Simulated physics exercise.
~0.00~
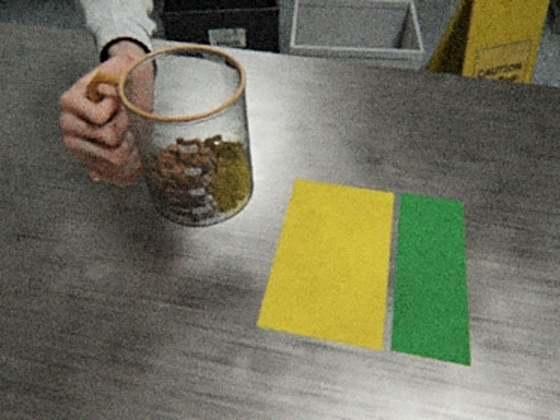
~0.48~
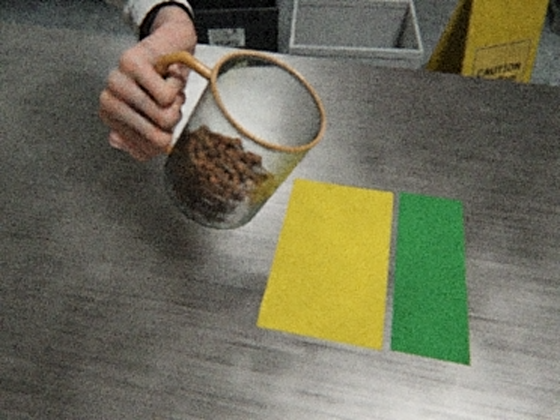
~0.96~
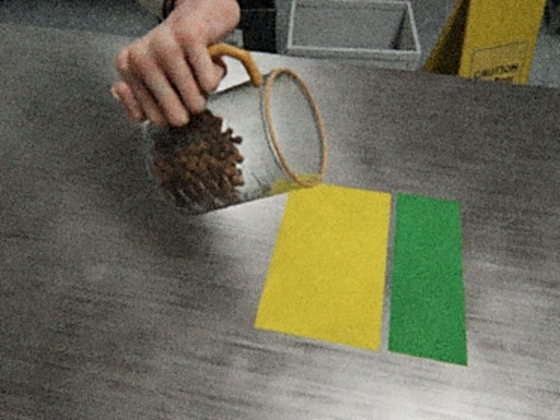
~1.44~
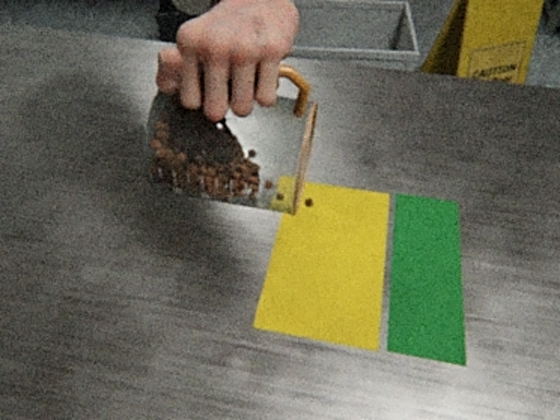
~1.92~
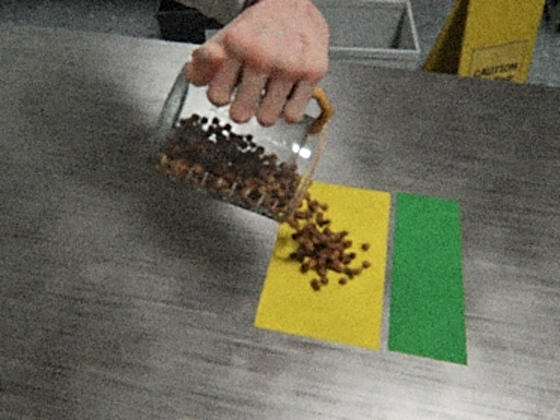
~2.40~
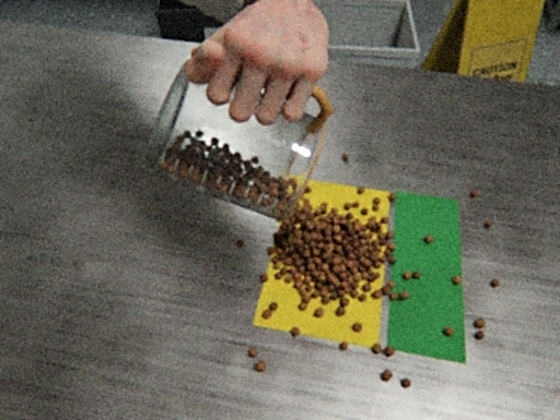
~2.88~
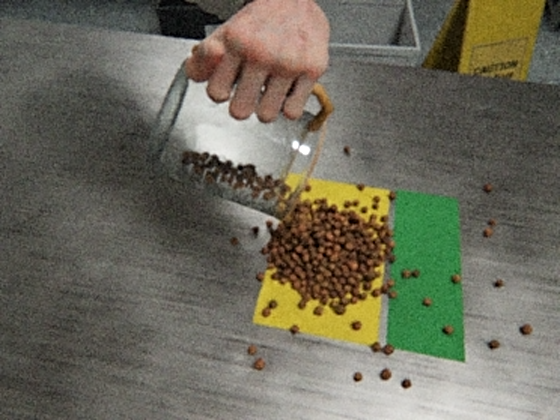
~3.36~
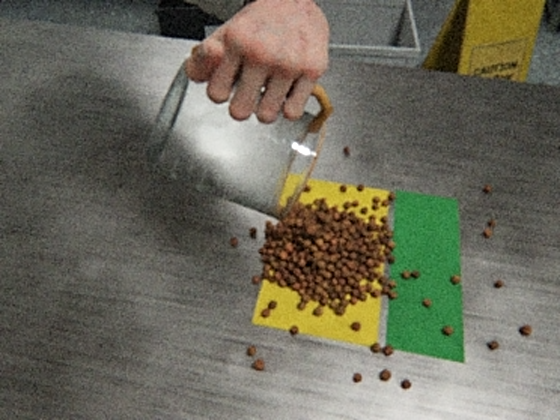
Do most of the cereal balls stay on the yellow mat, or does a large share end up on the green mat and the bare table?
Most of them stay heaped on the yellow mat. Only a few end up scattered on the green mat and the bare table around it.
Glass jug tipping over in a person's hand, pouring brown cereal balls into a heap on a yellow mat, a few scattering beyond.
